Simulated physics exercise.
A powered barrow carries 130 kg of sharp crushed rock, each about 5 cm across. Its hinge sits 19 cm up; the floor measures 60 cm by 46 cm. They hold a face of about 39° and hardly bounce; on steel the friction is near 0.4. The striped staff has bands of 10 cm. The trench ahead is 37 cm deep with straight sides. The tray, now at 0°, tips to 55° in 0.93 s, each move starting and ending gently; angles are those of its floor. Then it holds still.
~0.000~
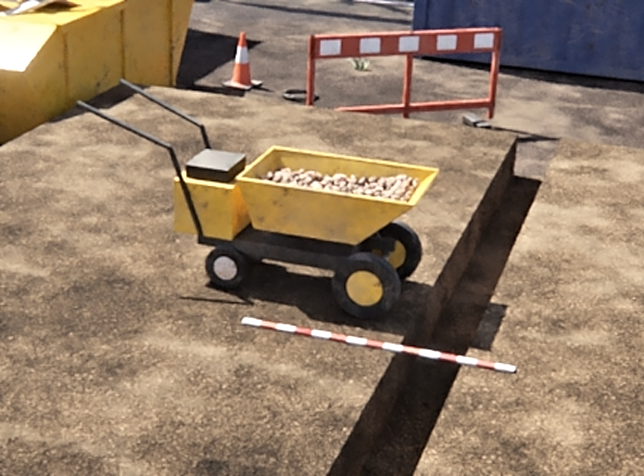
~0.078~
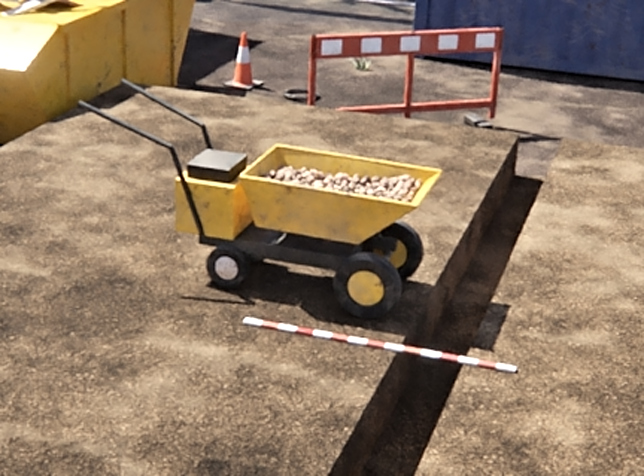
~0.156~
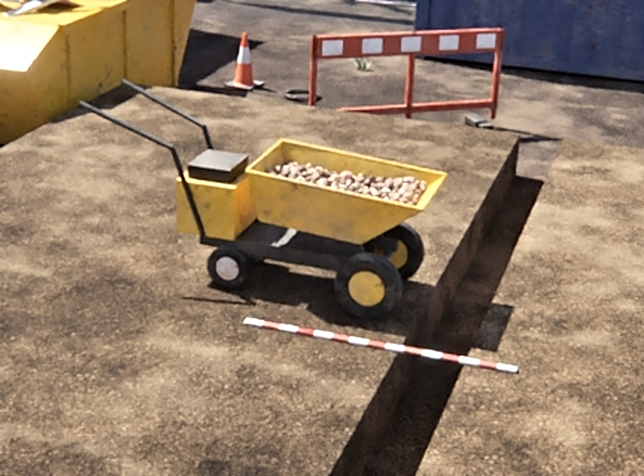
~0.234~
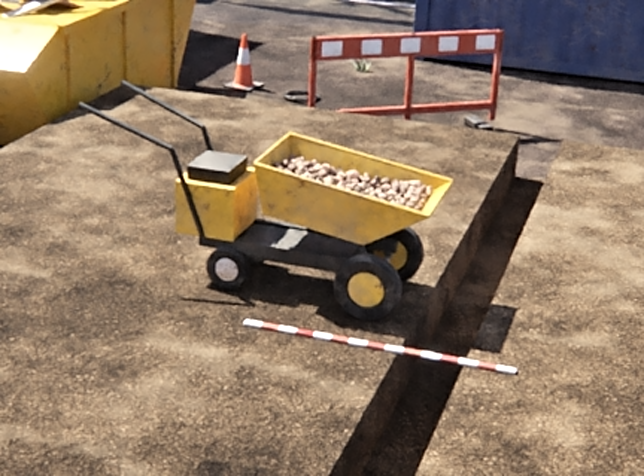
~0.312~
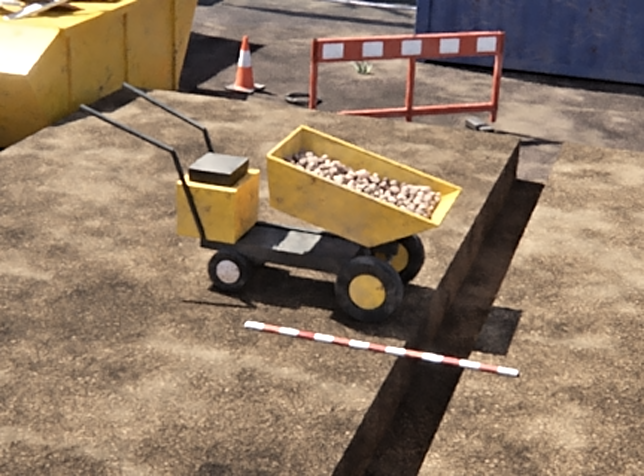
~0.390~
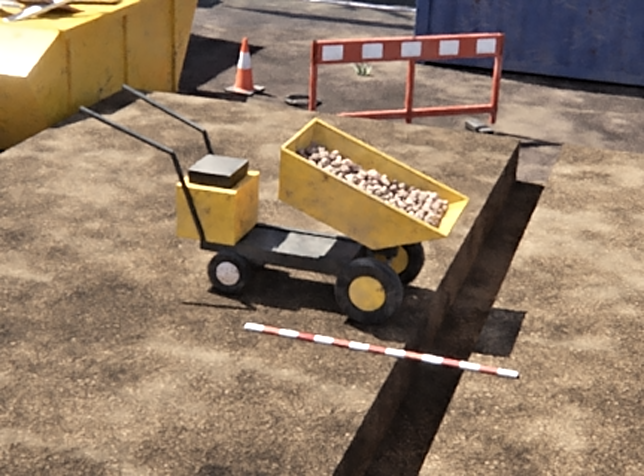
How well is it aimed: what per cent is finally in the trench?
About 14 per cent.
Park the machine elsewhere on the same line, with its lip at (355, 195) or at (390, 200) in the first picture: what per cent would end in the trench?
About 45 and 35 per cent.
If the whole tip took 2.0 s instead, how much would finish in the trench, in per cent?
Then about 15 per cent.
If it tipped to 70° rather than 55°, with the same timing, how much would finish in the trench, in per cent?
Then about 15 per cent.
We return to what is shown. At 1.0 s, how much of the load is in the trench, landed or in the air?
Some 0 per cent.
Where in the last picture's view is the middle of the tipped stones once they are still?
Around (504, 323).
After 0.7 s the floor is at 47°; 100 % in the tray; the foremost stones are at (461, 256).
After 1.0 s the floor is at 55°; 97 % in the tray, 1 % in the trench, 1 % past the trench; the foremost stones are at (495, 299).
After 1.4 s the floor is at 55°; 75 % in the tray, 2 % in the trench, 22 % past the trench; the foremost stones are at (544, 327).
After 3.3 s the floor is at 55°; 52 % in the tray, 14 % in the trench, 33 % past the trench; the foremost stones are at (596, 353).
